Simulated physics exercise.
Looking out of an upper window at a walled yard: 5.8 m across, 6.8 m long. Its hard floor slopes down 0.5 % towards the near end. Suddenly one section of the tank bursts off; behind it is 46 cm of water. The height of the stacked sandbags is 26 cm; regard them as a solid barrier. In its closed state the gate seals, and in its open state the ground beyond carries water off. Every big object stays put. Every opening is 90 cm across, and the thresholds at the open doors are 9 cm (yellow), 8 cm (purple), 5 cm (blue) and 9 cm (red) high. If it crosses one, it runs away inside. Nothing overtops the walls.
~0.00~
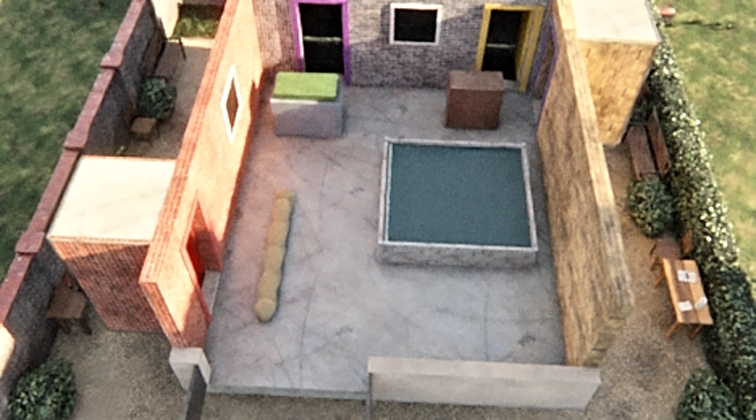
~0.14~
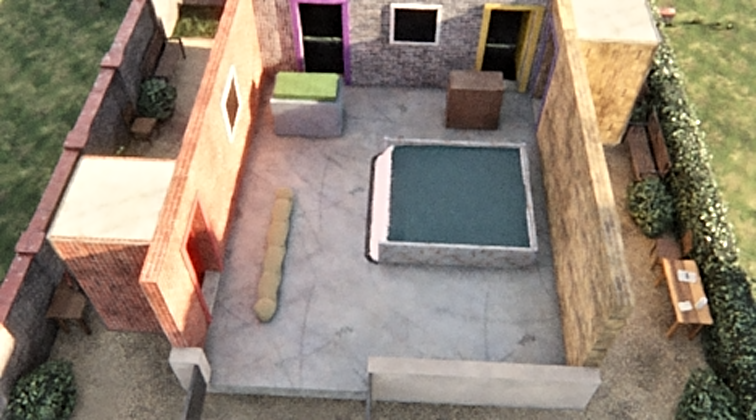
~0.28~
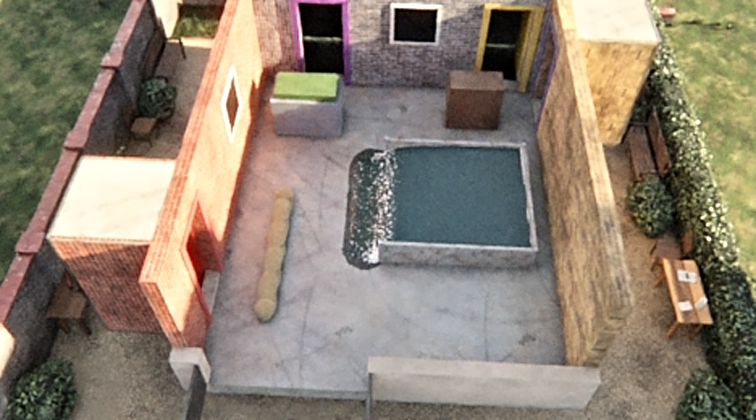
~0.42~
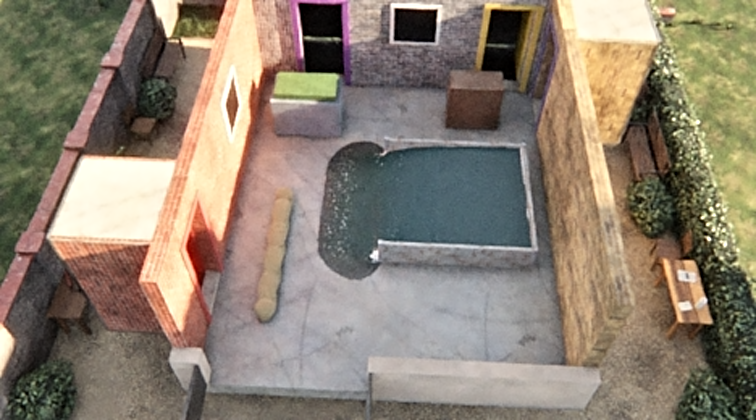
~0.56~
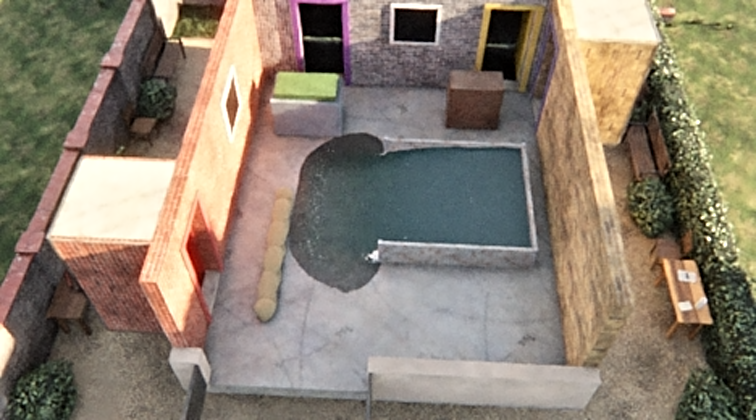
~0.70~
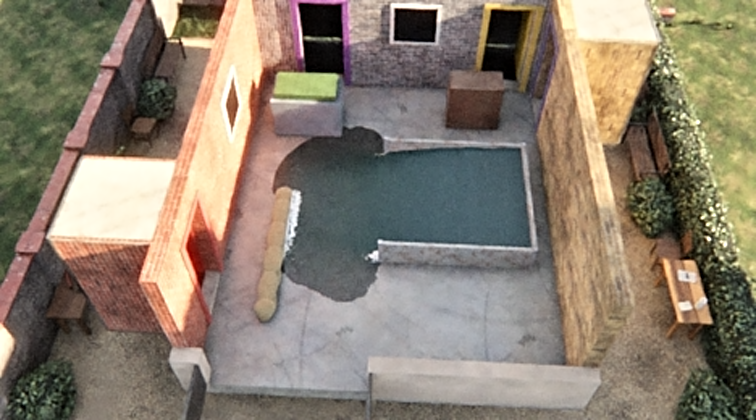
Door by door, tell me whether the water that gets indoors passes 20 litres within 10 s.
In the end yellow door: Limit not crossed; purple door: Limit not crossed; blue door: Limit crossed; red door: Limit not crossed.
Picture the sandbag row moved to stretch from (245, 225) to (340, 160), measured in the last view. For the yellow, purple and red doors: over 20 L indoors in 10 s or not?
So then yellow is inside it, purple is inside it and red is beyond it.
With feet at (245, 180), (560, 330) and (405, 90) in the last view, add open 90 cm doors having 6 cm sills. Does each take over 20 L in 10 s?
First doorway gets there, second falls short, third falls short.
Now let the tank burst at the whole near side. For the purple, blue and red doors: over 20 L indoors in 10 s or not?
Then it goes purple fine, blue fine, red fine.
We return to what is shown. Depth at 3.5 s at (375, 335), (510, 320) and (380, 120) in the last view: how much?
Spot one 2 cm, spot two 0 cm, spot three 1 cm.
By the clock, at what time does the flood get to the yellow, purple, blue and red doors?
So, yellow at 5.5 s, then purple at 2.8 s, blue at 6.0 s, and red at 2.6 s.
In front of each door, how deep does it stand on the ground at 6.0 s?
Centimetres: Yellow 7 / purple 6 / blue 6 / red 7.
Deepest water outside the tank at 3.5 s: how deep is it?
Roughly 30 cm.
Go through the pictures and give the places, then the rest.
The first frame shows still water, 46 cm deep, in the tank at (456, 194).
In the second frame, the front is at (380, 157), 1.3 m from the gap at (385, 202); 0.4 m2 of floor is under water; 46 cm left at the back of the tank.
In the third frame, the front is at (368, 152), 1.4 m from the gap at (385, 202); 1.6 m2 of floor is under water; 46 cm left at the back of the tank.
In the fourth frame, the front is at (360, 145), 1.6 m from the gap at (385, 202); 2.9 m2 of floor is under water; 46 cm left at the back of the tank.
In the fifth frame, water pours out at (385, 203) and has run 1.9 m, to (312, 268); typically 6 cm deep outside, 46 cm at the tank's back.
In the sixth frame, water pours out at (385, 203) and has run 2.2 m, to (284, 267); typically 6 cm deep outside, 46 cm at the tank's back.
After 1.4 s water covers 25 % of the floor and is deepest (33 cm) near (292, 218); yellow door not reached, purple door not reached, blue door not reached, red door not reached.
After 2.2 s water covers 40 % of the floor and is deepest (32 cm) near (302, 218); yellow door not reached, purple door not reached, blue door not reached, red door not reached.
After 3.5 s water covers 55 % of the floor and is deepest (30 cm) near (264, 85); yellow door not reached, purple door 8 cm at the sill, 0 L in, blue door not reached, red door 4 cm at the sill, 0 L in.
After 6.0 s water covers 80 % of the floor and is deepest (19 cm) near (202, 358); yellow door 7 cm at the sill, 0 L in, purple door 6 cm at the sill, 2 L in, blue door 6 cm at the sill, 0 L in, red door 7 cm at the sill, 0 L in.
After 10.0 s water covers 90 % of the floor and is deepest (10 cm) near (496, 111); yellow door 9 cm at the sill, 1 L in, purple door 3 cm at the sill, 2 L in, blue door 9 cm at the sill, 63 L in, red door 4 cm at the sill, 0 L in.
